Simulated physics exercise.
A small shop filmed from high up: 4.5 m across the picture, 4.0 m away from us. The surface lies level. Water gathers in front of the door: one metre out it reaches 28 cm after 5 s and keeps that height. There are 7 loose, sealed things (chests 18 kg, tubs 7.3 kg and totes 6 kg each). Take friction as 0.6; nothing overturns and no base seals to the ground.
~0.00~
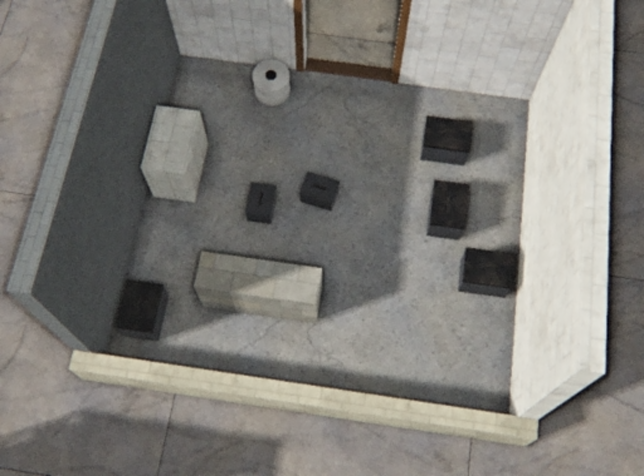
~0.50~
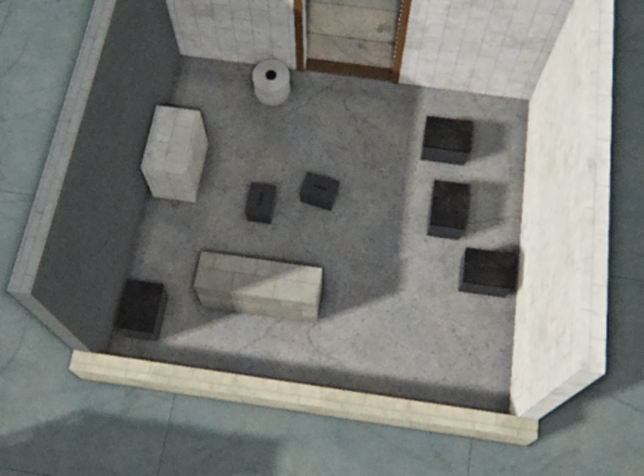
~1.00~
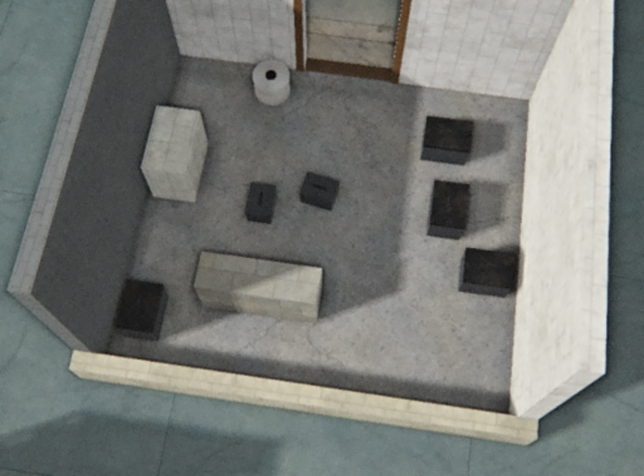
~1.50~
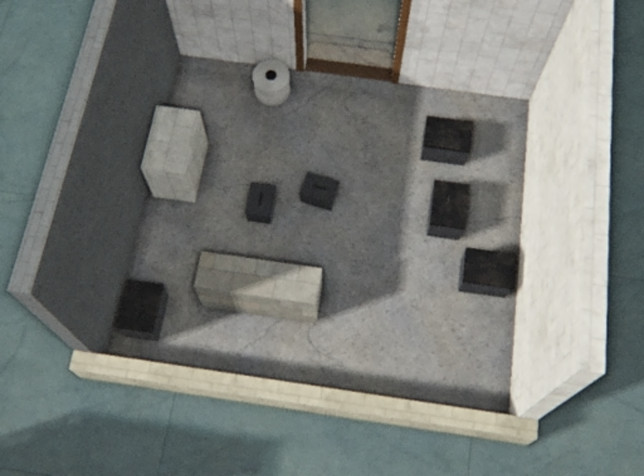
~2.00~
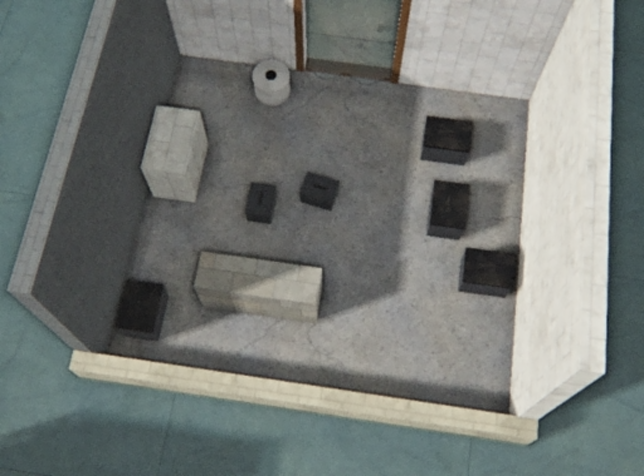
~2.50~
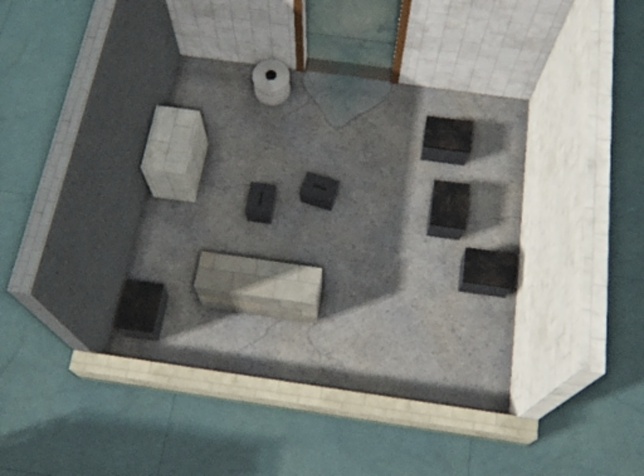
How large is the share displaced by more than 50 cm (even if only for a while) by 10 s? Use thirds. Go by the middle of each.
That comes to between one and two thirds.
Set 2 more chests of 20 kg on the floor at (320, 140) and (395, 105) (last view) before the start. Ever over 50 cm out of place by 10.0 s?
In that order: Past it, under.
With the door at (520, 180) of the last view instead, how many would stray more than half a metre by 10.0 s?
In that case 5 of them.
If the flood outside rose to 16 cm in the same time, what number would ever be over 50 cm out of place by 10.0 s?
Then 2.
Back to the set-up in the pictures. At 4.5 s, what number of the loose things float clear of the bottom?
I count 0.
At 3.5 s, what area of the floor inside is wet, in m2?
Roughly 3.0 m2.
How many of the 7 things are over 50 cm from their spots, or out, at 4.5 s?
I count 0.
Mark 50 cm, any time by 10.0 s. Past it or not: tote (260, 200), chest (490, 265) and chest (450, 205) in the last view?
In that order: More, over, short of it.
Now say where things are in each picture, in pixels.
The first frame shows a chest at (489, 267), on the bottom; a tub at (271, 75) rests on the ground; water covers 0.0 m2; 0 of 7 have shifted.
The second frame shows a chest at (489, 267) rests on the ground; a tub at (271, 75) rests on the ground; 0.0 m2 under water; 0 of 7 have shifted.
The third frame shows a chest at (489, 267) rests on the ground; a tub at (271, 75), on the bottom; 0.0 m2 under water; 0 of 7 have shifted.
The fourth frame shows a chest at (489, 267), on the bottom; a tub at (271, 75), on the bottom; 0.0 m2 under water; 0 of 7 have shifted.
The fifth frame shows a chest at (489, 267) rests on the ground; a tub at (271, 75) rests on the ground; 0.0 m2 under water; 0 of 7 have shifted.
The sixth frame shows a chest at (489, 267) rests on the ground; a tub at (271, 75), on the bottom; 0.5 m2 under water; 0 of 7 have shifted.
After 3.5 s 0 of 7 are over 50 cm from their spots; 0 afloat.
After 4.5 s 0 of 7 are over 50 cm from their spots; 0 afloat.
After 7.0 s 2 of 7 are over 50 cm from their spots; 1 afloat.
After 10.0 s 4 of 7 are over 50 cm from their spots, and 4 have been at some point; 5 afloat.
